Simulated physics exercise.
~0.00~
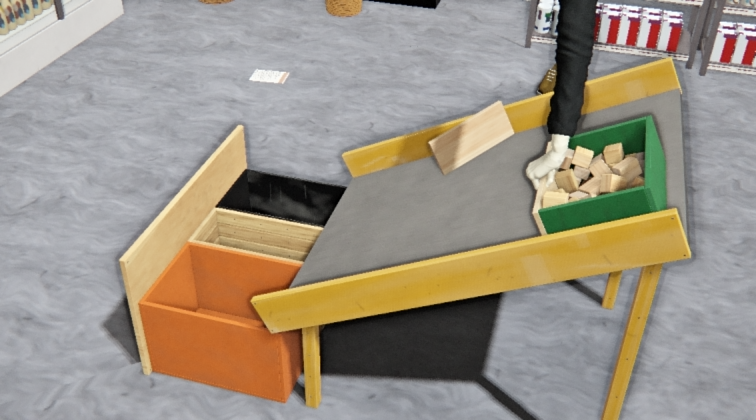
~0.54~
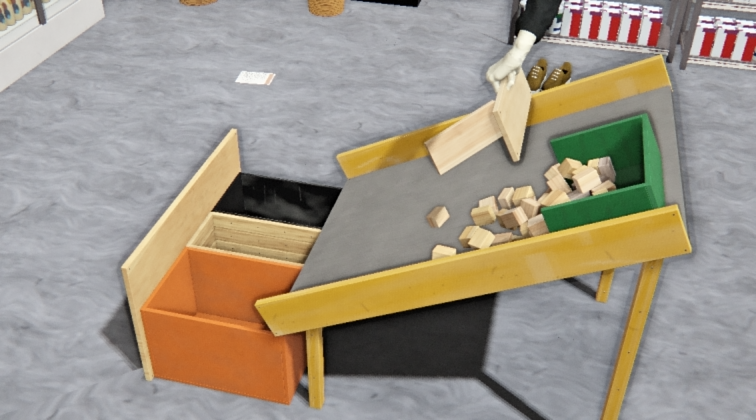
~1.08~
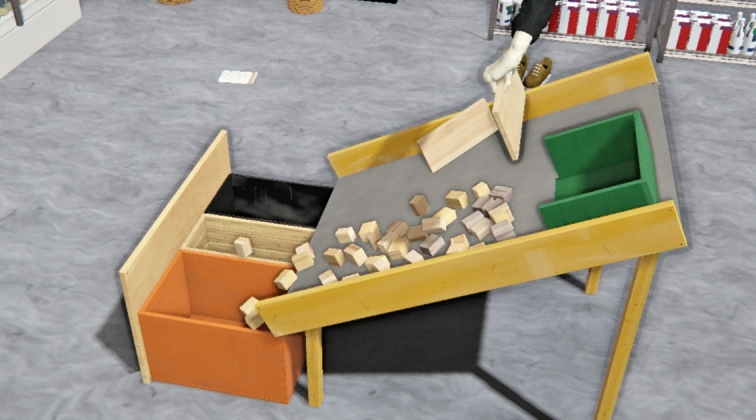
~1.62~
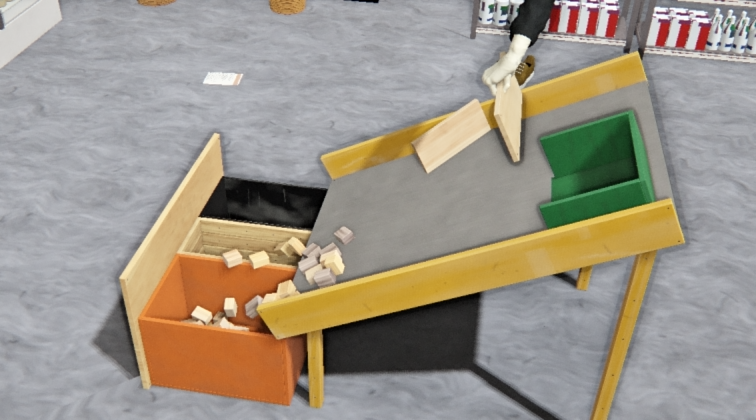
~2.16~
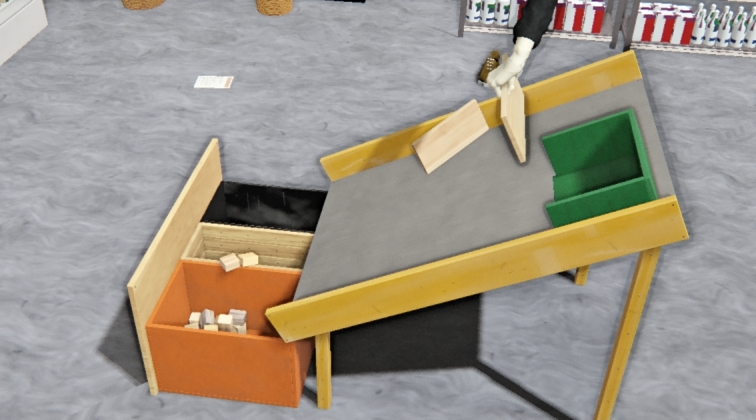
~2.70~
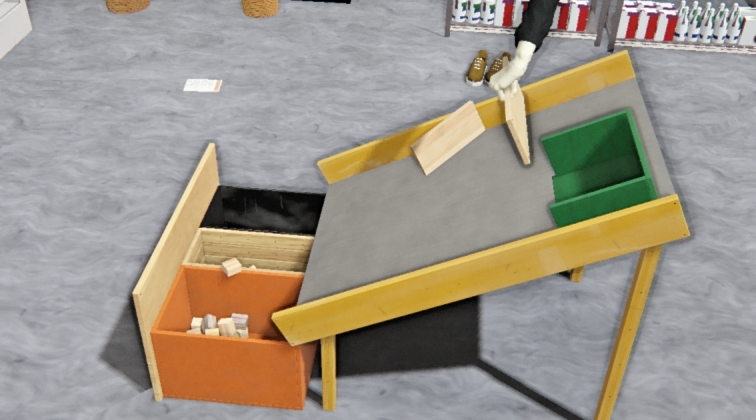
At first, a pale hand reaches down to a green pen heaped with small wooden blocks at the high end of a sloping, yellow-walled table. The hand lifts a wooden gate clear, and the blocks begin spilling onto the grey surface. They tumble down to the left in a loose stream, leaving the pen empty while the hand keeps holding the gate up. The leading blocks drop off the low end, and the rest follow into the containers below. Finally the slope is bare, with most blocks apparently in the near orange tub and some in the middle wooden bin.
